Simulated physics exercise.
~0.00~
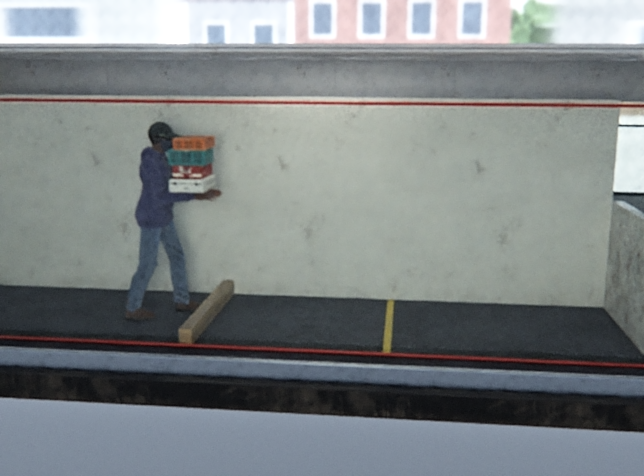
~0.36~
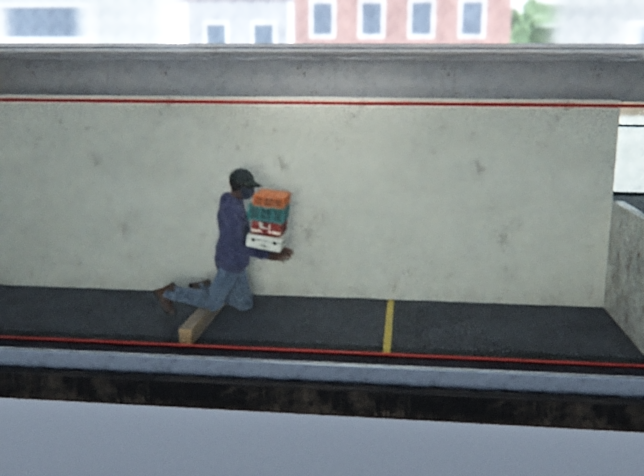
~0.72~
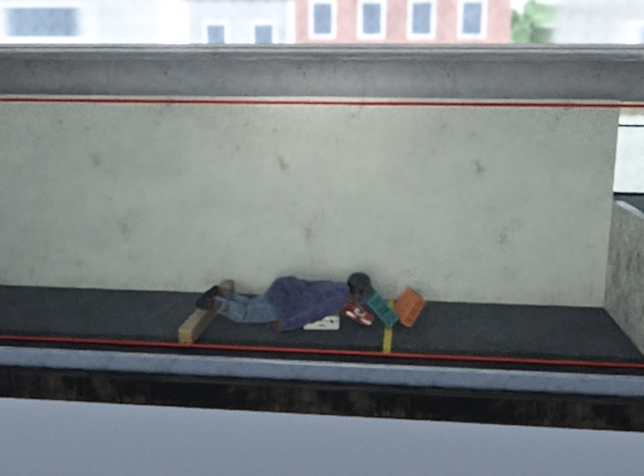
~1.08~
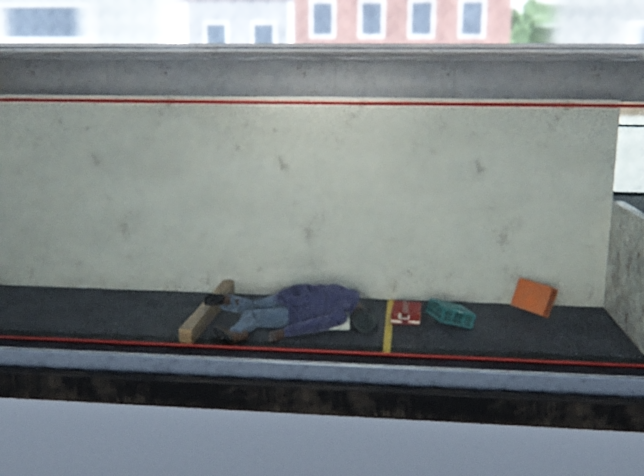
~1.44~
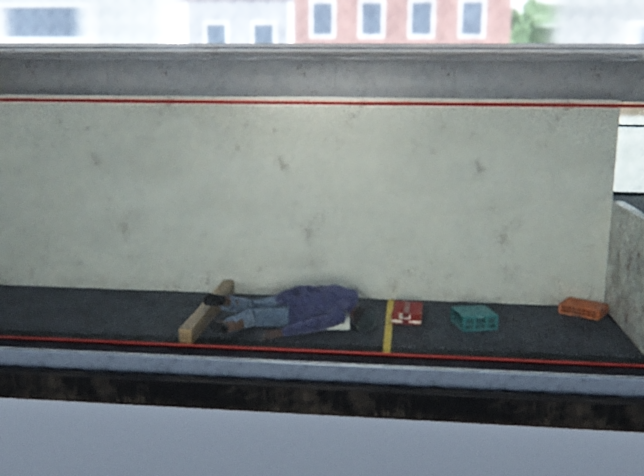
A person carrying stacked boxes trips over a low rail and falls flat, the orange crate tumbling farthest past the yellow line.
